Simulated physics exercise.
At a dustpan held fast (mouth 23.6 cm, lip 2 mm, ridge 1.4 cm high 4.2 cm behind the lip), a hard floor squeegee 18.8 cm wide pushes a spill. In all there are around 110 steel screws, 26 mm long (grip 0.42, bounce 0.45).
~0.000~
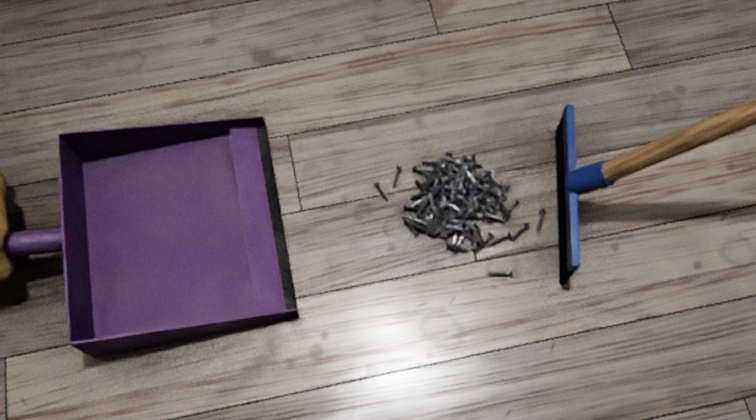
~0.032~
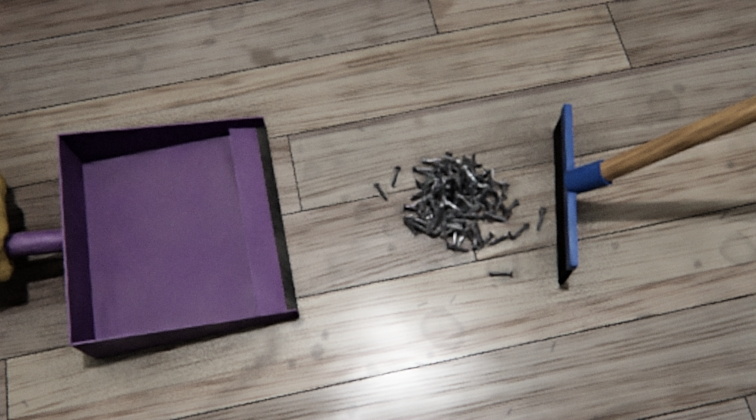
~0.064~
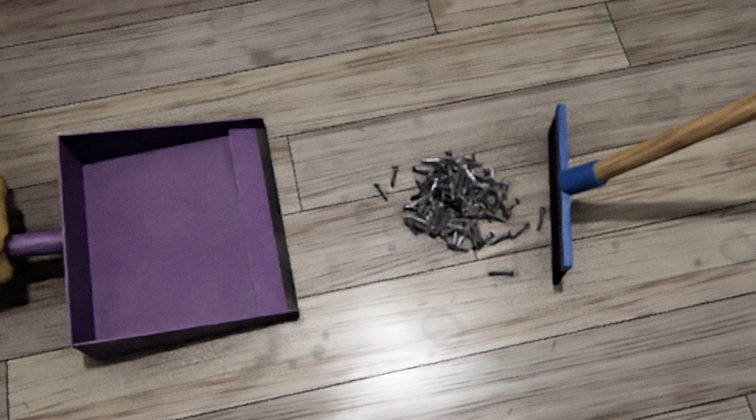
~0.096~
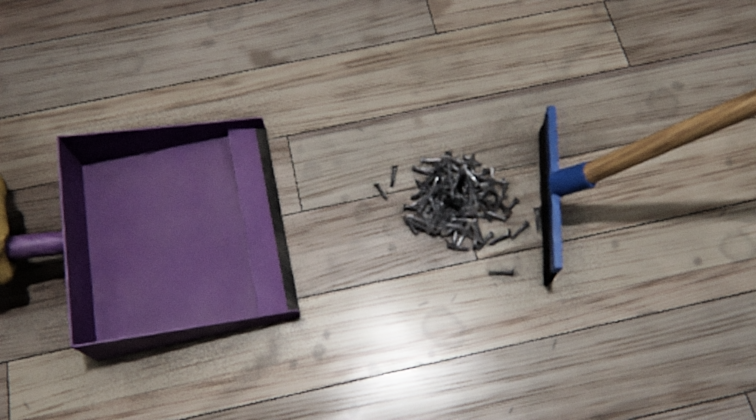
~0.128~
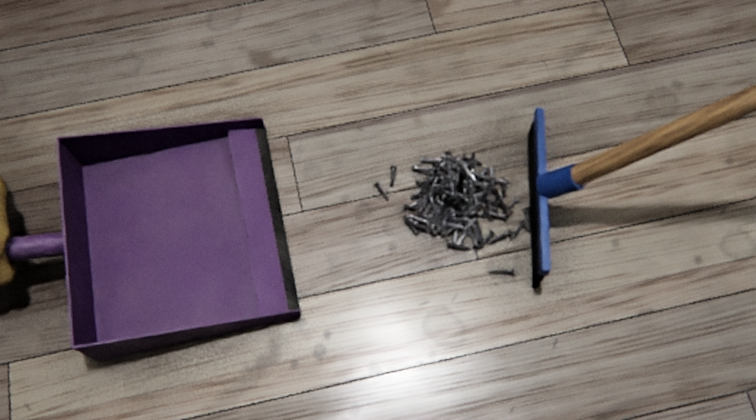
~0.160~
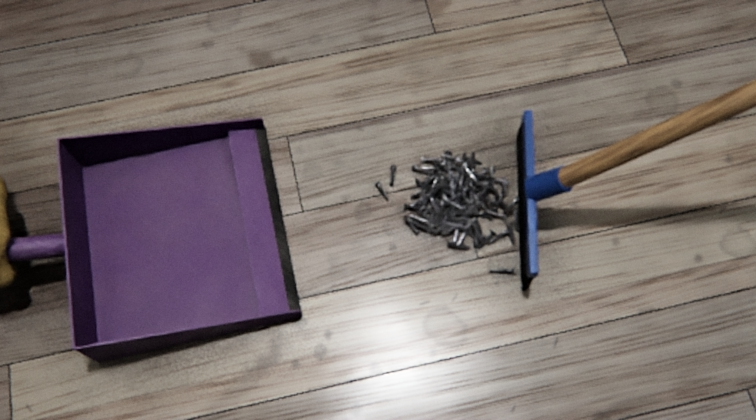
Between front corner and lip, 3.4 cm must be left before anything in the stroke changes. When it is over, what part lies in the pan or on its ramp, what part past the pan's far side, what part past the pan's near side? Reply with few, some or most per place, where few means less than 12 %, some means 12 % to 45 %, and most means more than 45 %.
Pan = few, far side = few, near side = few.
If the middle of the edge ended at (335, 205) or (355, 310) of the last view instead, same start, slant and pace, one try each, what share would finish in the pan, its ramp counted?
Close to 5 and 0 percent, in that order.
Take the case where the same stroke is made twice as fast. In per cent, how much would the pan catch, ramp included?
Roughly 20 in a hundred.
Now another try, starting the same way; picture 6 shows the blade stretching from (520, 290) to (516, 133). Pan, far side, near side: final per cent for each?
Split: Pan = 0, far = 0, near = 5.
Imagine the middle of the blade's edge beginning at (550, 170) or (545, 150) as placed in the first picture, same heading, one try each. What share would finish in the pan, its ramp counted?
Some 5 and 10 per cent.
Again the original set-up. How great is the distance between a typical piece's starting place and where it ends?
I'd say near 16 cm.
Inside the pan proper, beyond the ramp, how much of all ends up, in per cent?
Estimate: Near 0 per cent of all.
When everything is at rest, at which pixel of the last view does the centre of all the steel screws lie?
When it all comes to rest, the middle is near (315, 219).
Then, at 0.40 s, middle of the blade 16 cm from the lip; 0 % over the lip, far side 0 %, near side 0 %.
After 0.56 s, middle of the blade 10 cm from the lip; 0 % over the lip, far side 0 %, near side 0 %.
Then, at 0.85 s, middle of the blade 6 cm from the lip; 5 % over the lip, far side 0 %, near side 0 %.
By 1.2 s all is still; pan 5 %, far side 0 %, near side 0 %, in front of the lip or behind the blade 95 %.
